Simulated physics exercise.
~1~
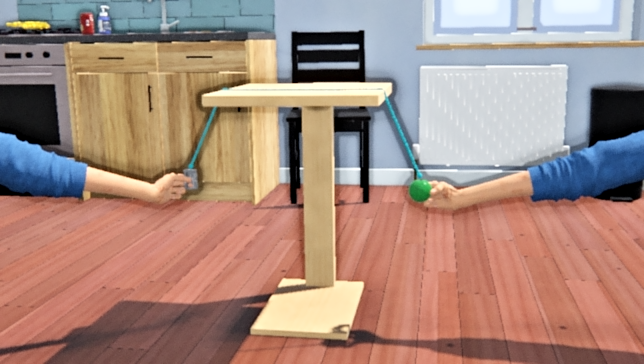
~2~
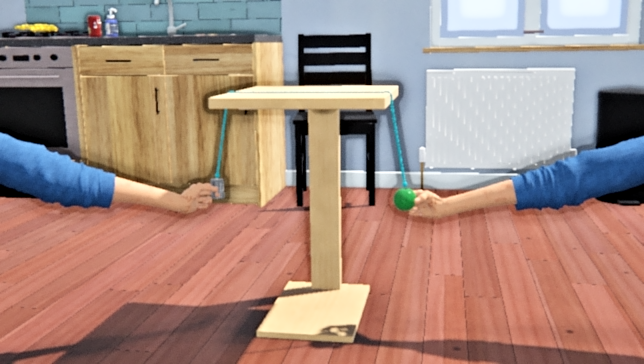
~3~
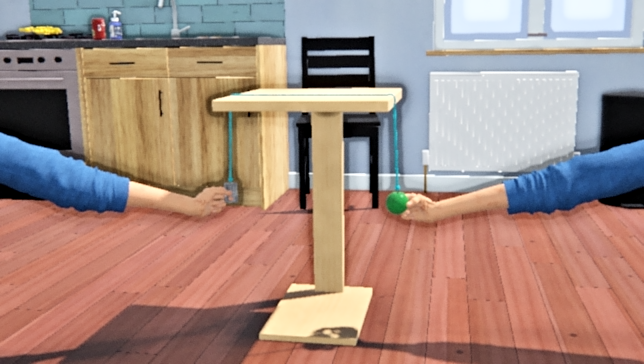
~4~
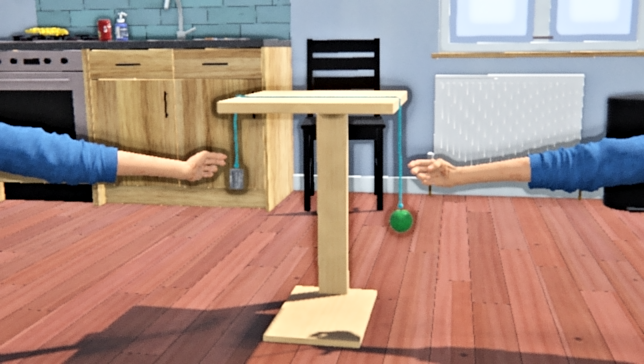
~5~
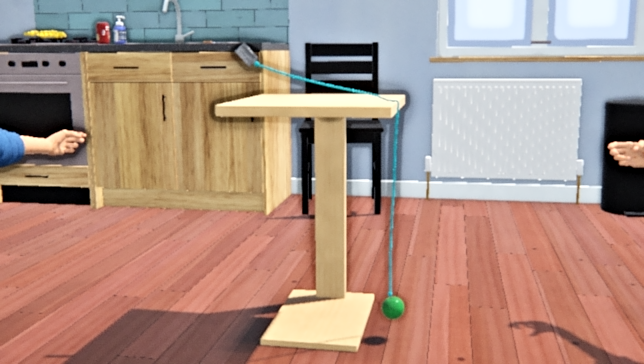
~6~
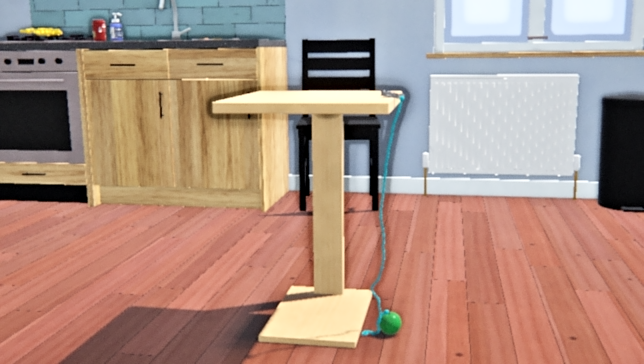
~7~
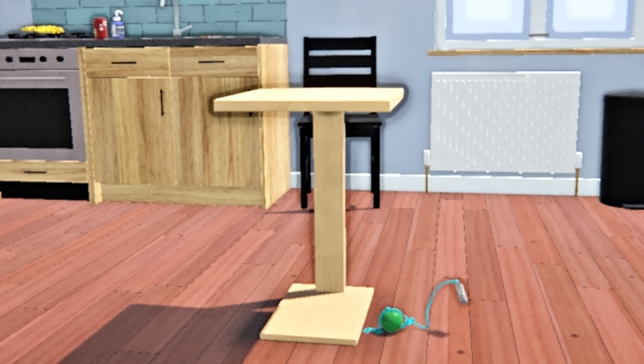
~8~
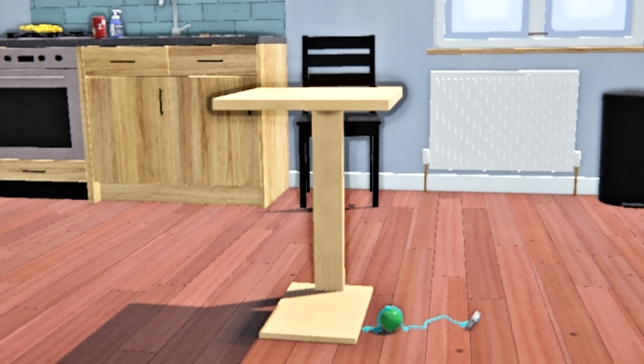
A pale wooden side table stands on a reddish plank floor in a kitchen, seen from the front by a slightly swaying camera, with cupboards, a black chair and a white radiator behind. A teal string runs over its top, and two blue-sleeved arms hold a small grey matchbox at left and a green apple at right. The hands bring them inward, then let go and draw back. The apple drops to the floor, pulling the matchbox up and across the top as the string slides rightwards. The matchbox tumbles off the right edge and lands beyond the apple, the string lying between them.
